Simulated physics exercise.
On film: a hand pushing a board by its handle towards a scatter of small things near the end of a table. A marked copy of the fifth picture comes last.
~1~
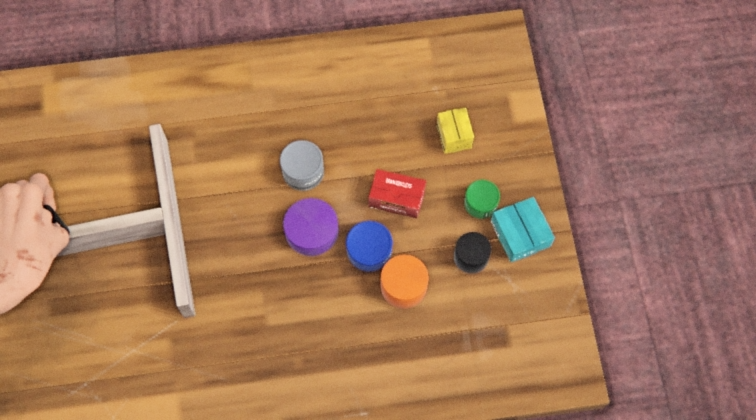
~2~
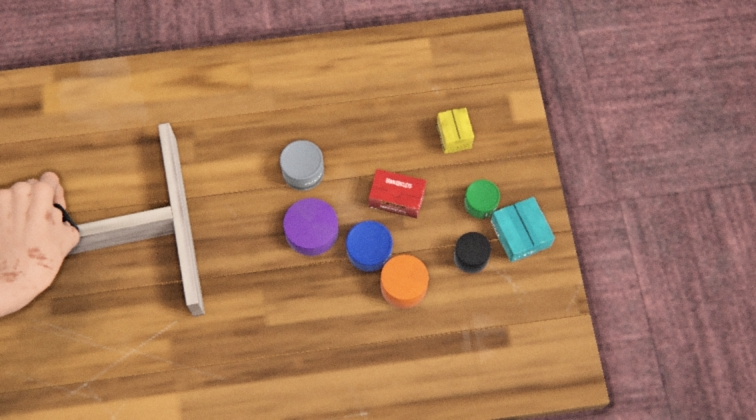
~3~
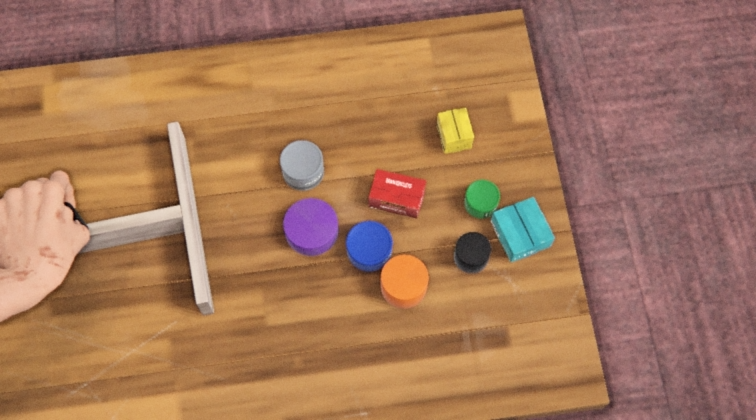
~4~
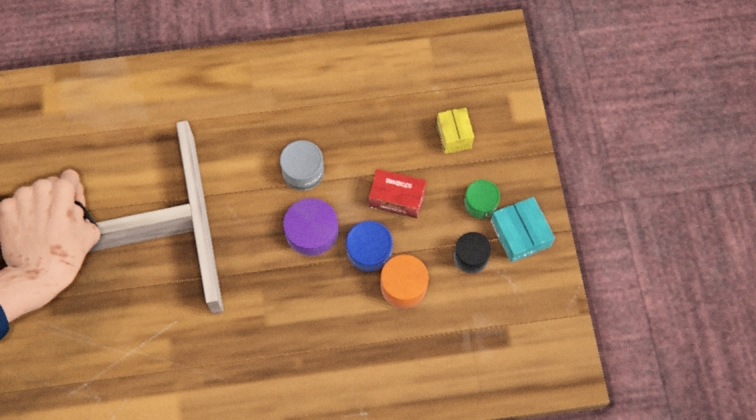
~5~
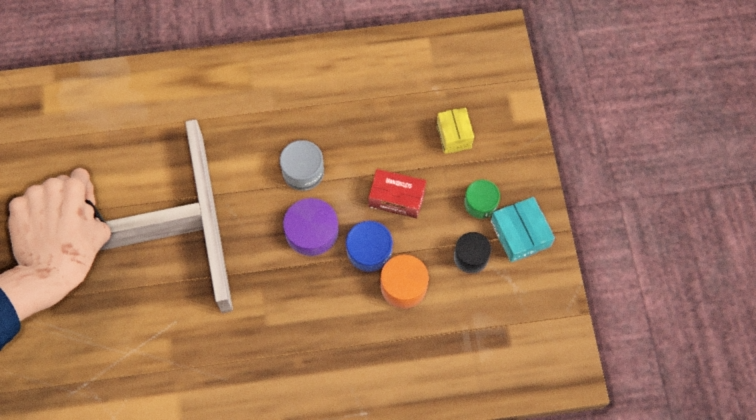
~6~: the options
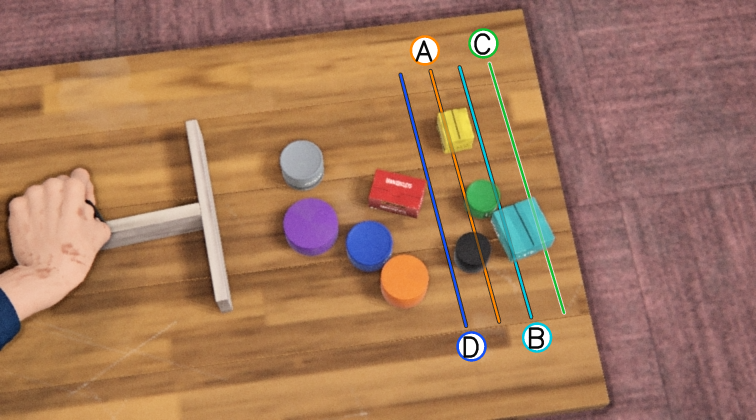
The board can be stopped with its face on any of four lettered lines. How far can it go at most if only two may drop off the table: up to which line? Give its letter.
The farthest such stop is B.
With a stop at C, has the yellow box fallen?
No.
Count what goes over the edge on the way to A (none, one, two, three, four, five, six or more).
By then, none.
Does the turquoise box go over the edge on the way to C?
Yes.
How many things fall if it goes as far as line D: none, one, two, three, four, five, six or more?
By then, none.
On the marked copy, A at (463, 190); B at (494, 186); C at (525, 182); D at (432, 194).
Taking B. A third of the way, board (310, 194); grey jar (330, 161); blue jar (387, 246).
Two thirds of the way, board (414, 181); green jar (489, 200); yellow box (465, 120).
When it is over, board (493, 171); turquoise box (575, 230); green jar (562, 186); none fallen.
As for the rest, A is within the limit but short; C drops three; D is within the limit but short.
